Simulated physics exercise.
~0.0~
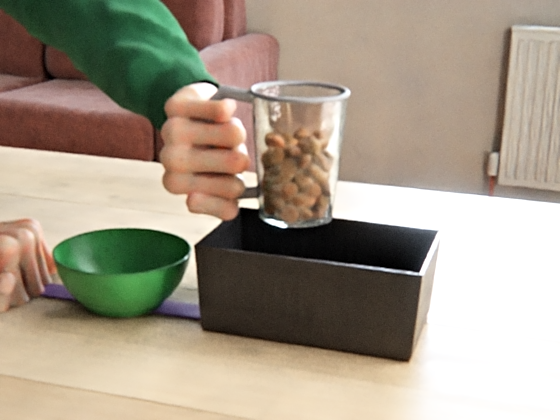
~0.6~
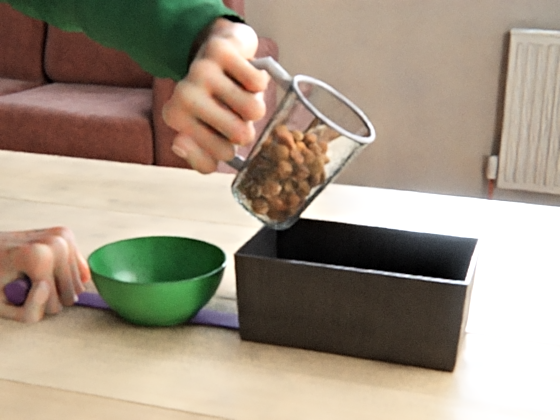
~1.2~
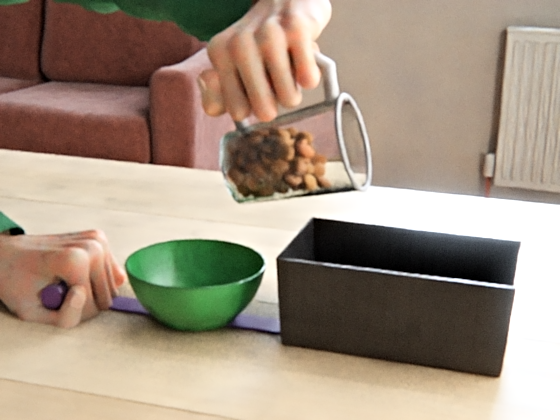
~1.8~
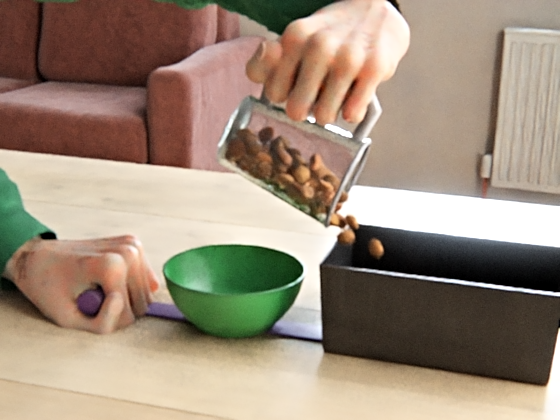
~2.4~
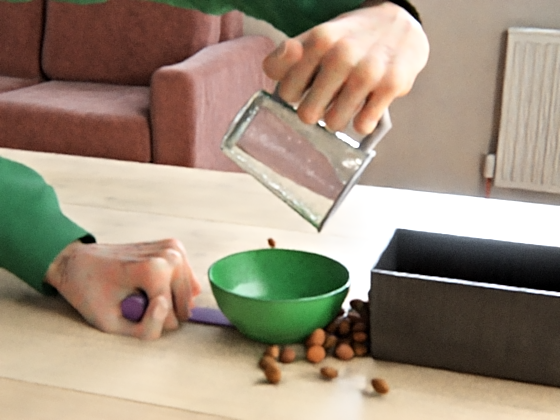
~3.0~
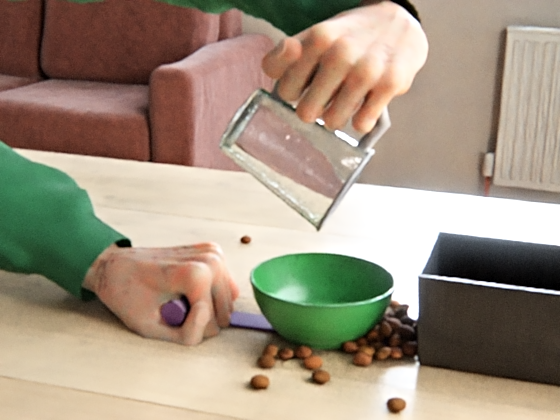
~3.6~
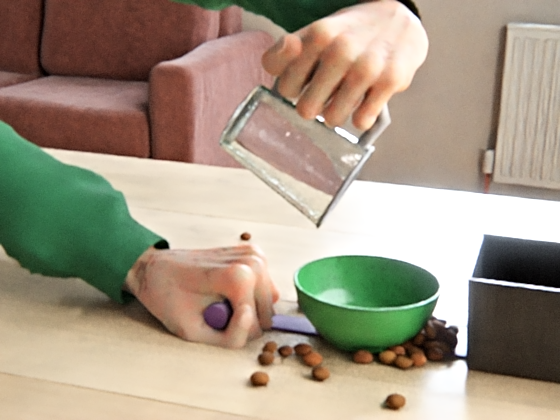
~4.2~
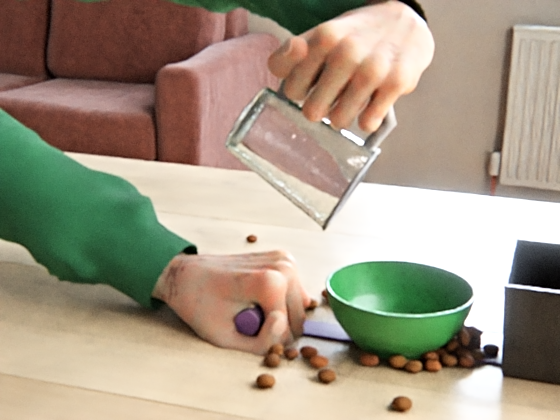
Brown kibble spilled onto the table as a hand tipped a clear cup over while the other hand slid a green bowl and black tin steadily right on a purple strip, leaving the cup empty and many pieces scattered around the bowl.
